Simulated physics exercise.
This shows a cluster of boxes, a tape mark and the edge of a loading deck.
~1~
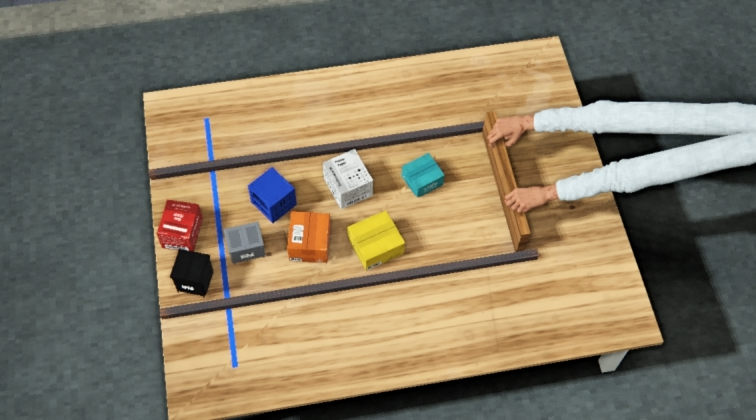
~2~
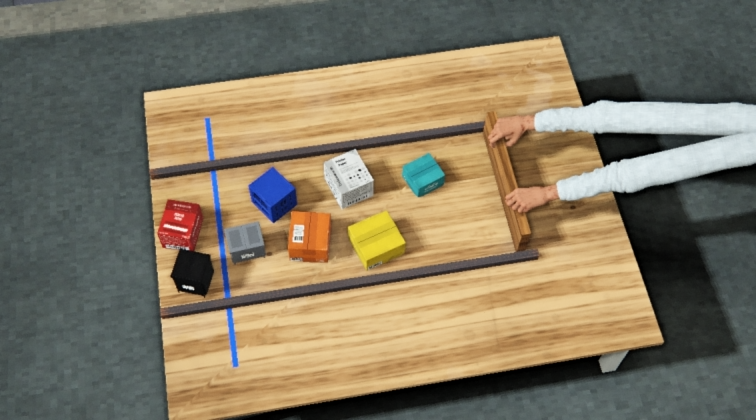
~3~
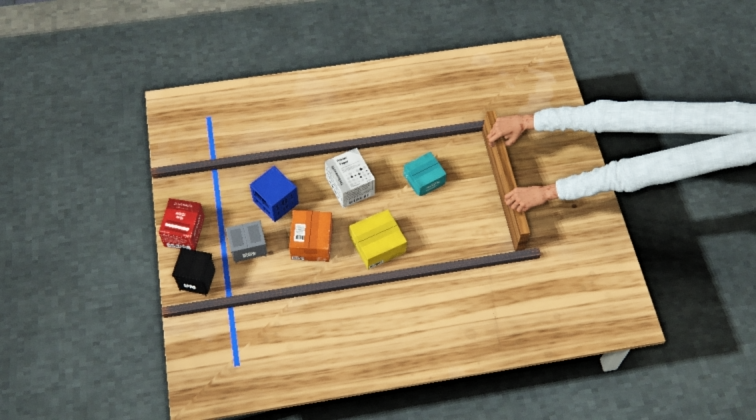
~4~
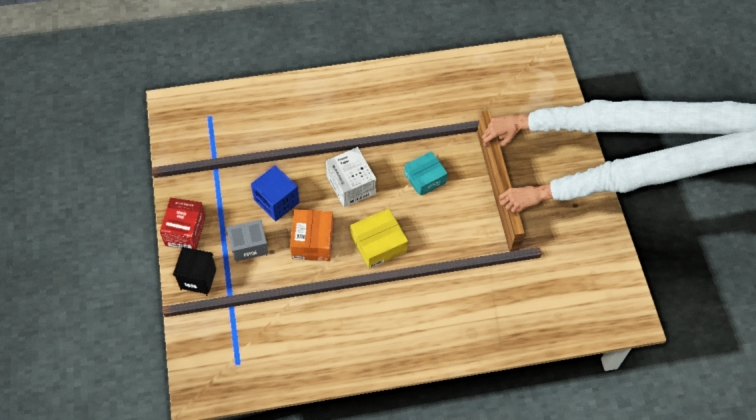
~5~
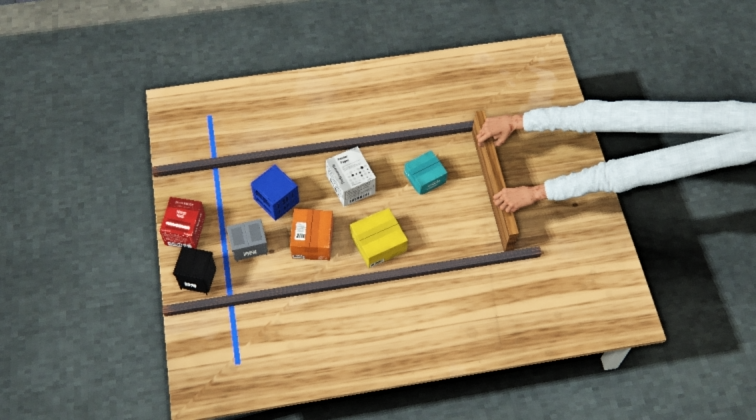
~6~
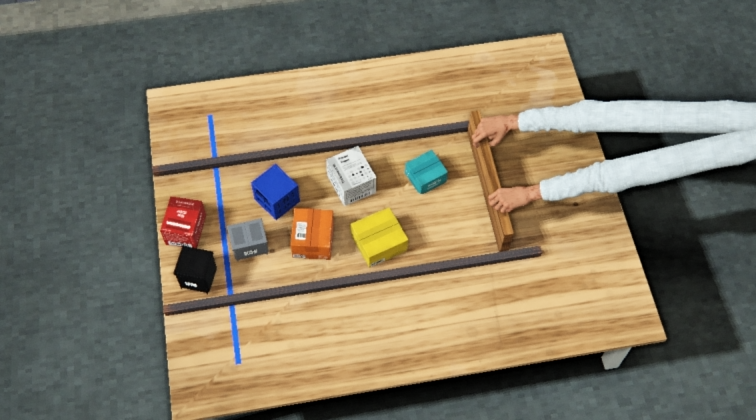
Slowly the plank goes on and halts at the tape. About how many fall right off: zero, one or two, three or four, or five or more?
Outcome: The number that fall off is three or four.
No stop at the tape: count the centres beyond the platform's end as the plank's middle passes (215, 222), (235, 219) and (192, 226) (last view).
Place by place, 5, 4 and 6.
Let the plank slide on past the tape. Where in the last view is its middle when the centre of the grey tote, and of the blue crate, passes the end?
At (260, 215) for the grey tote; at (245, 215) for the blue crate.
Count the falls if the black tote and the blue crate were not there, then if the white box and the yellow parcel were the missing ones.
2 in the first case, 1 in the second.
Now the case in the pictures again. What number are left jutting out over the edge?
2 of them.
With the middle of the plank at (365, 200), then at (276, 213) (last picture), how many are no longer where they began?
5 and 8.
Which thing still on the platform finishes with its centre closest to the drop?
The orange parcel.
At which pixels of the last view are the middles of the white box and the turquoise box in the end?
First (168, 206), then (203, 202).
A little later, none off yet; red box at rest near (184, 223); black tote at rest near (196, 270); grey tote at rest near (248, 240).
Next, none off yet; red box at rest near (184, 223); black tote at rest near (196, 270); grey tote shifted about its own width near (217, 244).
When it is over, the number that fall off is three or four; down, blue crate, grey tote, black tote and red box.
